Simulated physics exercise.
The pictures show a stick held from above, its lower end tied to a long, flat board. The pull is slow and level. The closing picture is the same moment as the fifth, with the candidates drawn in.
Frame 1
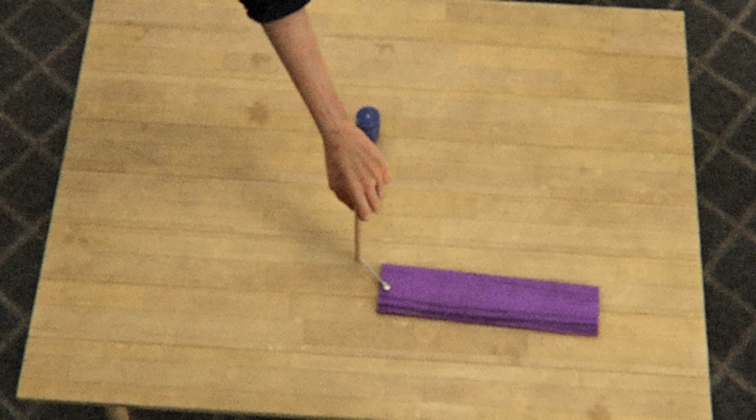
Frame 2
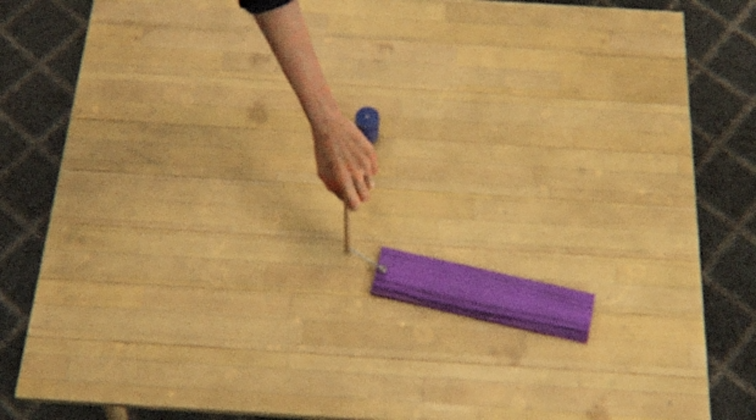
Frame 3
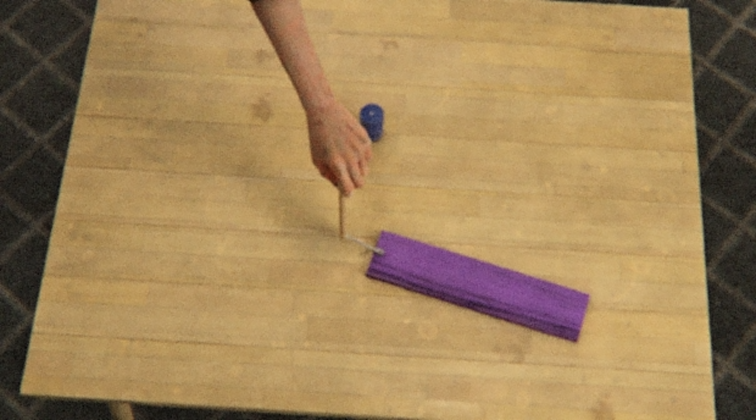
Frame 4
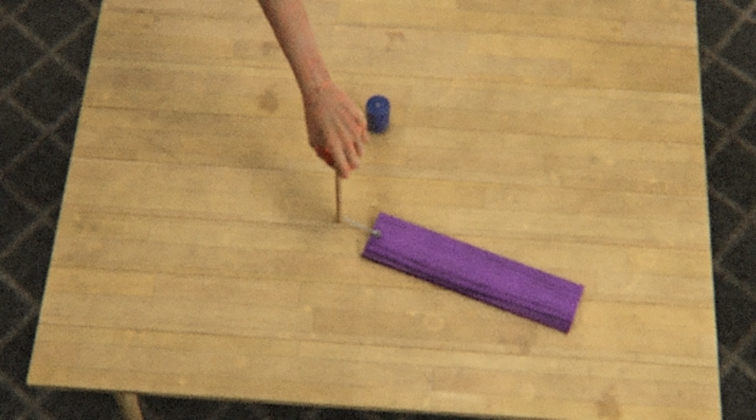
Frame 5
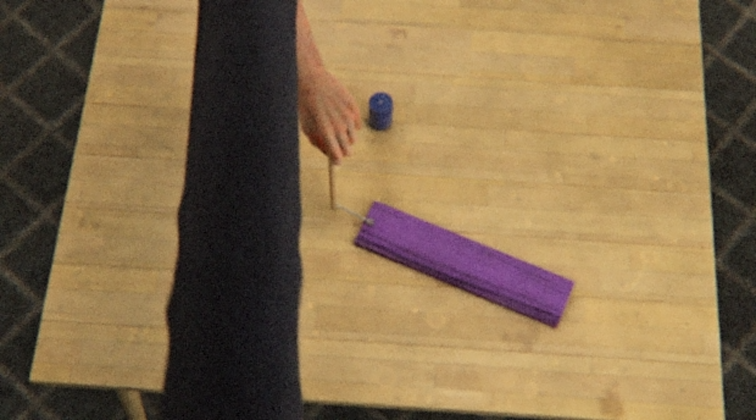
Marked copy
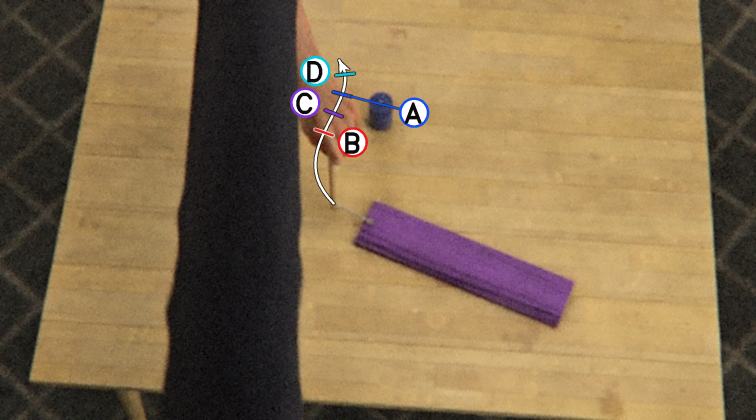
A hand drew a stick tied to a long purple board slowly up and slightly left across a wooden table, swinging the board aslant near a blue candle, before something dark blocked the left side.
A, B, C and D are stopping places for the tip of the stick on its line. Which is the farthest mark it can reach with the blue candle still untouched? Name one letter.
Up to mark C.
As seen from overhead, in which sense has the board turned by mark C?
For that mark, clockwise.
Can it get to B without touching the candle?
For that mark, yes.
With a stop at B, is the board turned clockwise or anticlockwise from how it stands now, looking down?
For that mark, clockwise.
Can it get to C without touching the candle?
Yes.
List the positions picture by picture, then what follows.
In the first picture, blue candle (368, 126); purple board (489, 298).
In the second picture, purple board (483, 293); blue candle (367, 126).
In the third picture, purple board (478, 284); blue candle (372, 123).
In the fourth picture, purple board (472, 270); blue candle (378, 114).
In the fifth picture, purple board (464, 262); blue candle (381, 111).
On the marked copy, A at (342, 94); B at (324, 133); C at (333, 113); D at (345, 75); the route from (334, 204) via (325, 130) to (339, 60).
Following C. Soon after the start, foot of the stick (317, 175), middle of the board (436, 245).
Later, foot of the stick (321, 140), middle of the board (421, 228).
In the end, foot of the stick (334, 114), middle of the board (415, 215); nothing has been touched.
As for the rest, A is too far, the candle has been hit; B is safe but short; D is too far, the candle has been hit.
